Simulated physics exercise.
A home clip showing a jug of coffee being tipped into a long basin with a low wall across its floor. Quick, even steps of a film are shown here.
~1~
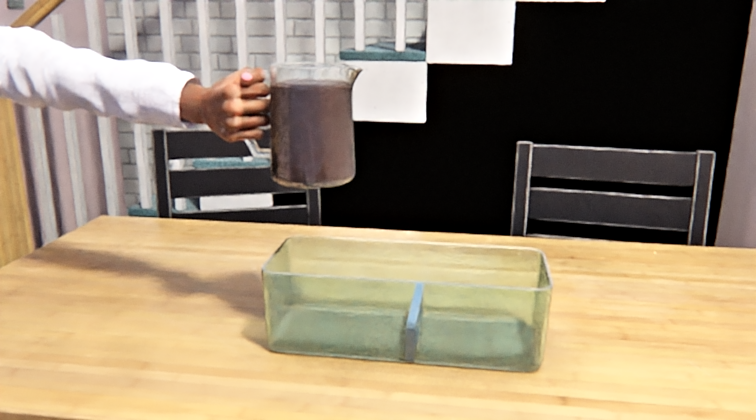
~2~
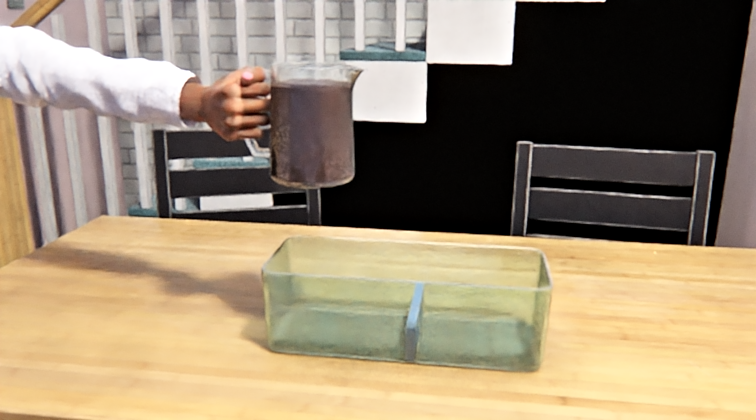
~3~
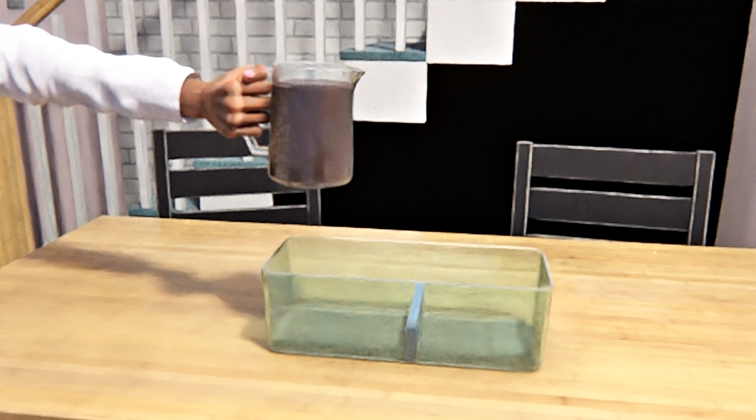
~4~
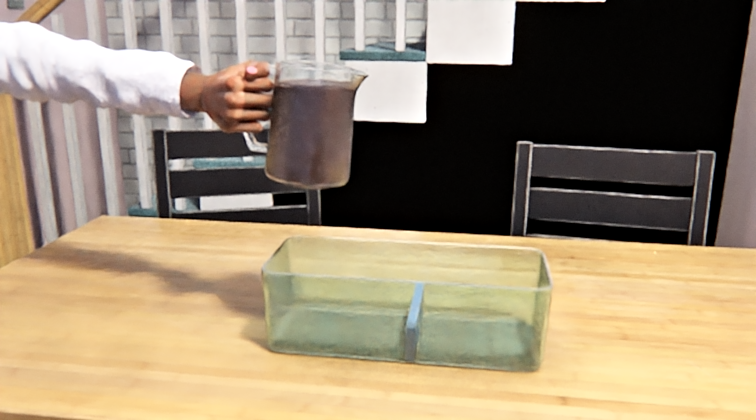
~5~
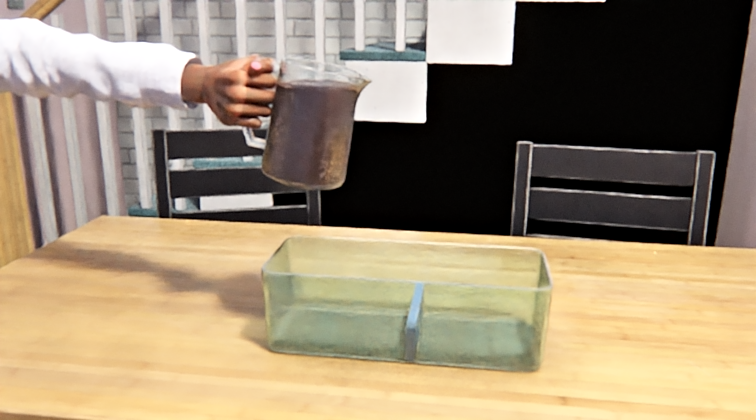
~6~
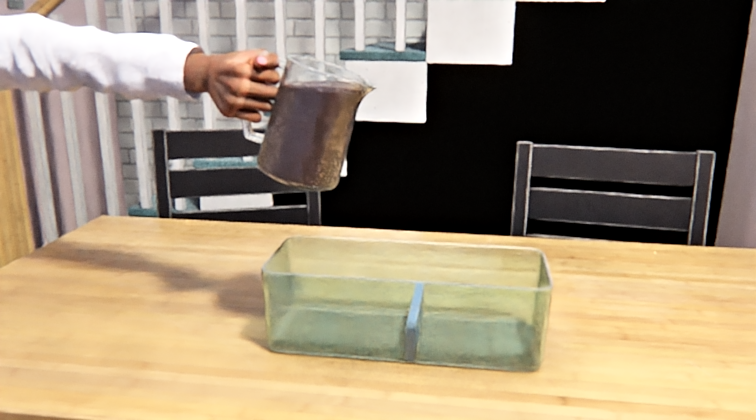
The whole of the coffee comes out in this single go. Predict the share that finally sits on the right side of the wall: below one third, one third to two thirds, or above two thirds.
Right-side share: Above two thirds.
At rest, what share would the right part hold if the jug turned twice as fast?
Some 75 per cent.
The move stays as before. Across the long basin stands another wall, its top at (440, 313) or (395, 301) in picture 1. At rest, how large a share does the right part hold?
With the first placement it is 40 %, with the second 95 %.
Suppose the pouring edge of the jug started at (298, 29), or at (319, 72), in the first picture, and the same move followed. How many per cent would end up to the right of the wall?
5 %, then 5 %.
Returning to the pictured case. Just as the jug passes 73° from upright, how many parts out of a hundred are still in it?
Around 80 in a hundred has not poured out yet.
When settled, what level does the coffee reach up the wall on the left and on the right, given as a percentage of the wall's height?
It settles around 20 on the left side and around 70 on the right side.
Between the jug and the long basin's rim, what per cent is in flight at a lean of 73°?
About 15 per cent.
A moment on, the tilt is 73° and 82 per cent is still to pour, 0 is left of the wall and 4 right of it.
Next, the tilt is 106° and 30 per cent is still to pour, 1 is left of the wall and 45 right of it.
Then the tilt is 112° and 2 per cent is still to pour, 15 is left of the wall and 78 right of it.
Later the tilt is 112° and 0 per cent is still to pour, 22 is left of the wall and 76 right of it.
At rest 22 per cent lies left of the wall, 76 right of it and 1 outside.
